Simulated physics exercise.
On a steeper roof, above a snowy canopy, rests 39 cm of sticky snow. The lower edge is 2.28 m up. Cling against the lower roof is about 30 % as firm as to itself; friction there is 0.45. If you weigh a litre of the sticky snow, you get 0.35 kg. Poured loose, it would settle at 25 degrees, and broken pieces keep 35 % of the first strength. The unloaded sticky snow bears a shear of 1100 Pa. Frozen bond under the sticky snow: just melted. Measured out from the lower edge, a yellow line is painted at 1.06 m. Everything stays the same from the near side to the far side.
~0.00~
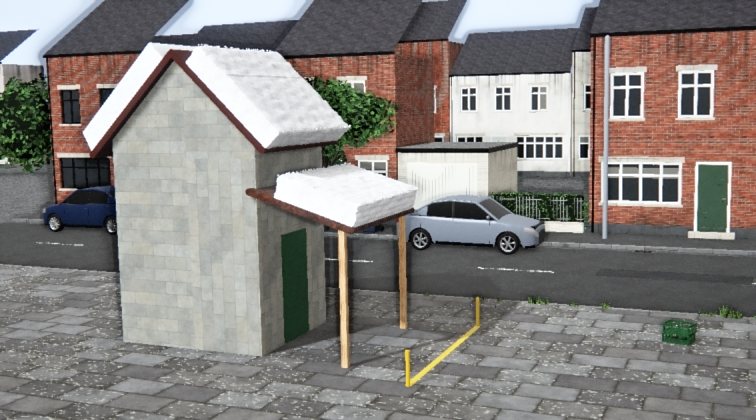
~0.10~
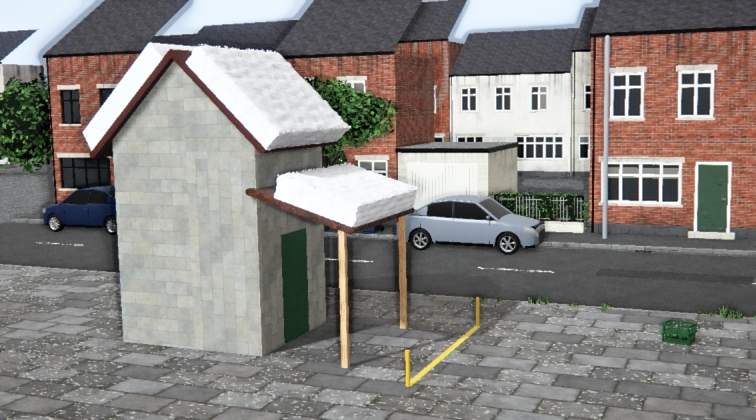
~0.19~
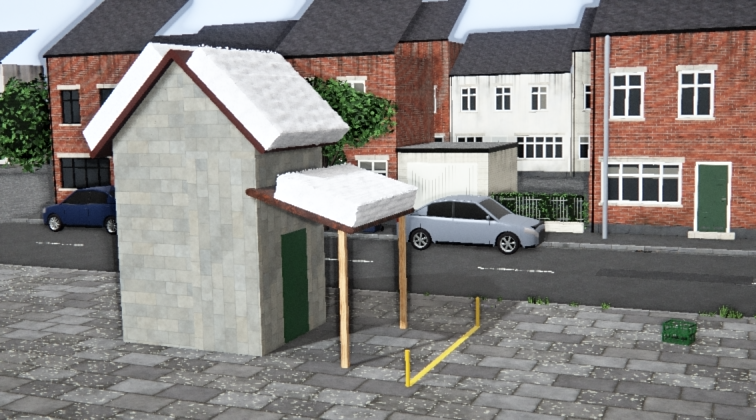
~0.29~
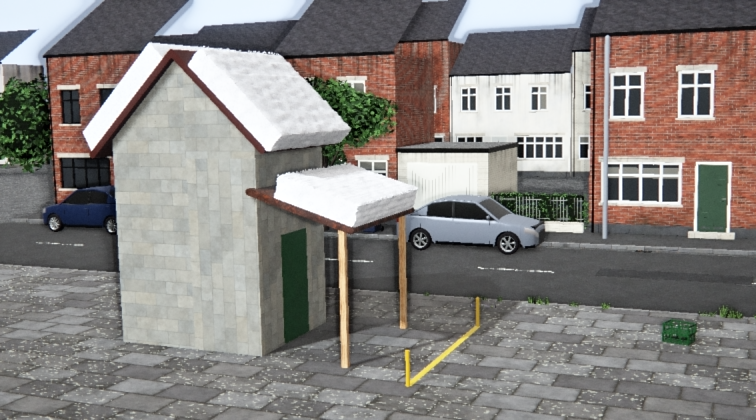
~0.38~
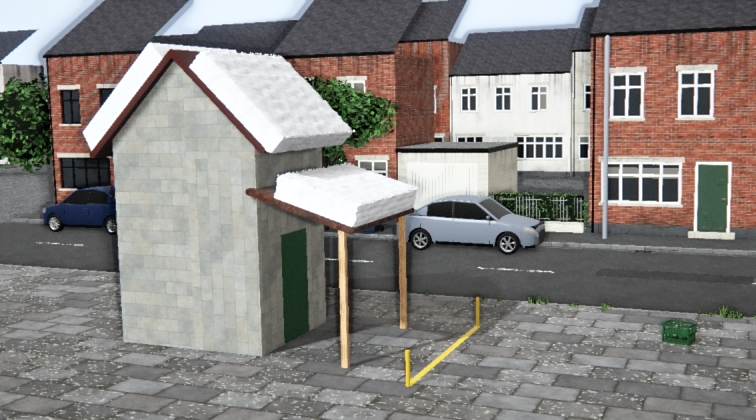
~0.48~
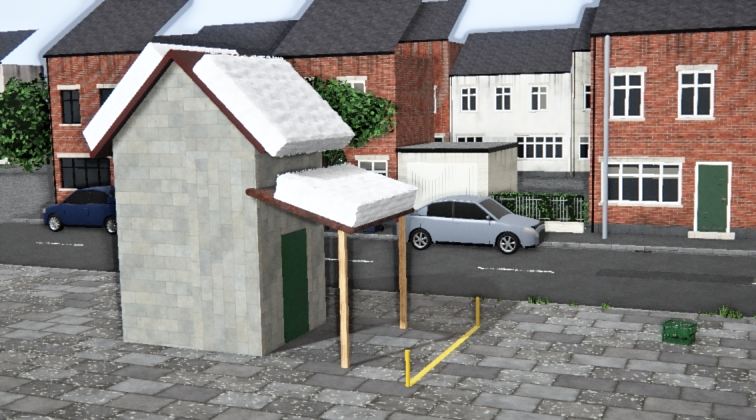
Snow on the steep upper roof of a small block building slides very slightly down the slope toward the snow-covered canopy below, while the parked cars, the brick houses and the yellow line on the paving stay still.
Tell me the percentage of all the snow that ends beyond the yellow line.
It comes to about 0 %.
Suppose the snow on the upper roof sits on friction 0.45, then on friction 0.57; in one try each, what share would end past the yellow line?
Roughly 12 per cent first, roughly 2 per cent second.
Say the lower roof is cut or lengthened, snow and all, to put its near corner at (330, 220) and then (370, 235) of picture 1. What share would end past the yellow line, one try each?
Close to 12 % on the first try, close to 0 % on the next.
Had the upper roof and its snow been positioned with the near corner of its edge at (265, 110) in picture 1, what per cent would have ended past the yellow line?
Then about 25 %.
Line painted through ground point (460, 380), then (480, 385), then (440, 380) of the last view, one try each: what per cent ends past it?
One by one: 0 in a hundred, 0 in a hundred, 0 in a hundred.
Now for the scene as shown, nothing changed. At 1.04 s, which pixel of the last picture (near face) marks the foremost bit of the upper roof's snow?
You'll find it somewhere near (301, 165) on the near face.
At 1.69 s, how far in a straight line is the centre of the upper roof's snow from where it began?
I'd say close to 1.4 m.
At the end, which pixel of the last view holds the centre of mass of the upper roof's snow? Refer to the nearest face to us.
(290, 161) or thereabouts.
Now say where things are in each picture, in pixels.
The first frame shows leading edge of the sticky snow at (265, 124).
The second frame shows leading edge of the sticky snow at (266, 144), its middle shifted 7 mm.
The third frame shows leading edge of the sticky snow at (267, 132), its middle shifted 2.7 cm, 1 % of it past the upper edge, in one piece.
The fourth frame shows leading edge of the sticky snow at (268, 134), its middle shifted 6.2 cm, 3 % of it past the upper edge, in one piece.
The fifth frame shows leading edge of the sticky snow at (270, 129), its middle shifted 11 cm, 6 % of it past the upper edge, in one piece.
The sixth frame shows leading edge of the sticky snow at (273, 140), its middle shifted 18 cm, 9 % of it past the upper edge, in one piece.
After 1.04 s, none is below the lower edge and 0 % is past the line.
After 1.69 s, none is below the lower edge and 0 % is past the line.
After 2.35 s, none is below the lower edge and 0 % is past the line.
After 3.00 s, none is below the lower edge and 0 % is past the line.
After 6.00 s, at the end, none is below the lower edge and 0 % is past the line.
